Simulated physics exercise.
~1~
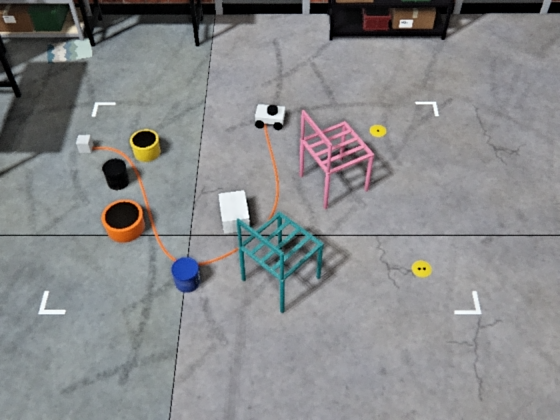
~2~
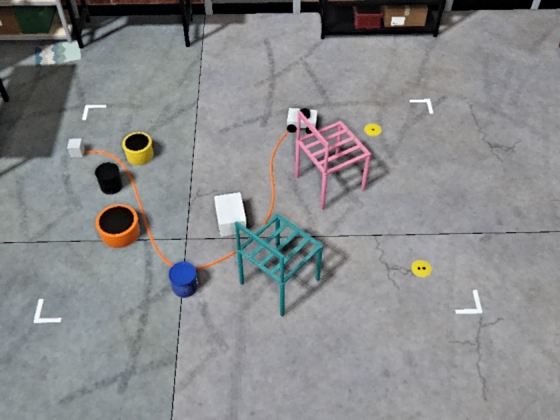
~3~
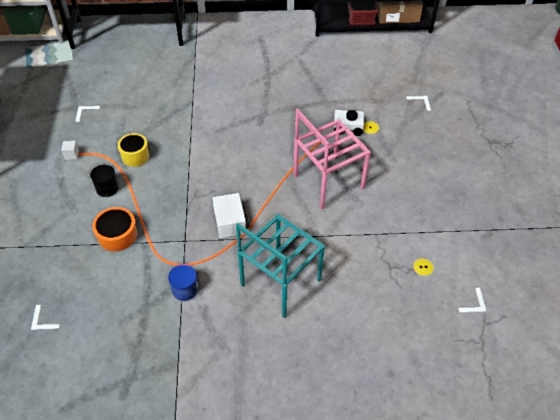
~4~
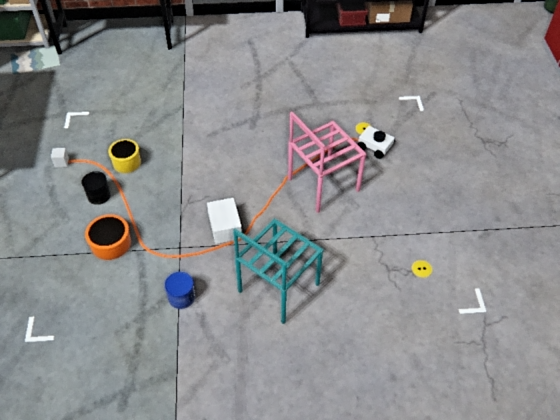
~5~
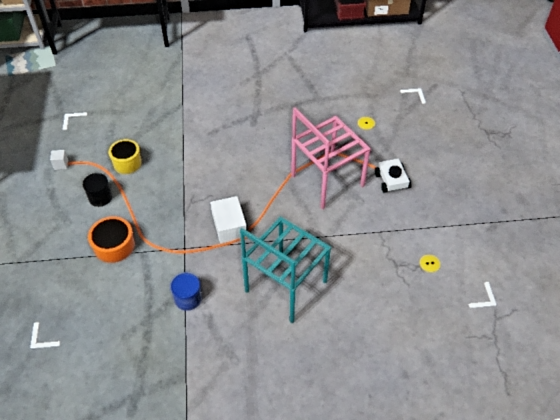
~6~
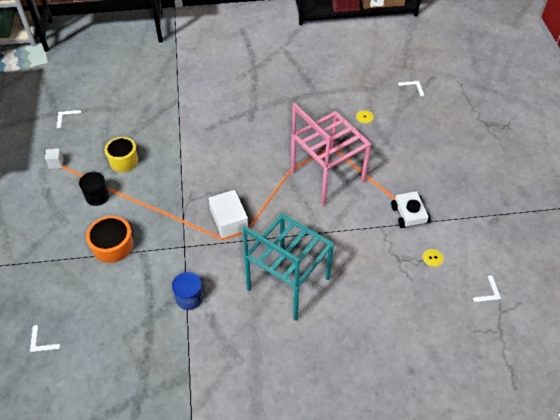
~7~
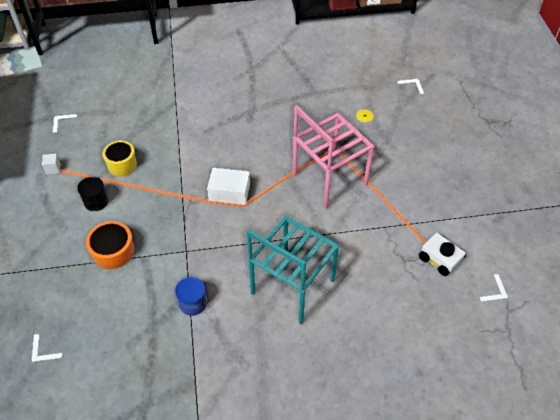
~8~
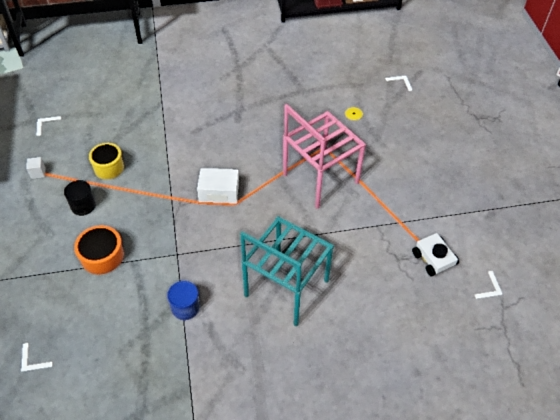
On a grey concrete floor, a small white cart trailing an orange lead passes behind a pink chair to one yellow mark, then turns toward another; the lead pulls taut, drags a white carton away from the teal chair, and the cart ends at lower right, the lead still stretched.
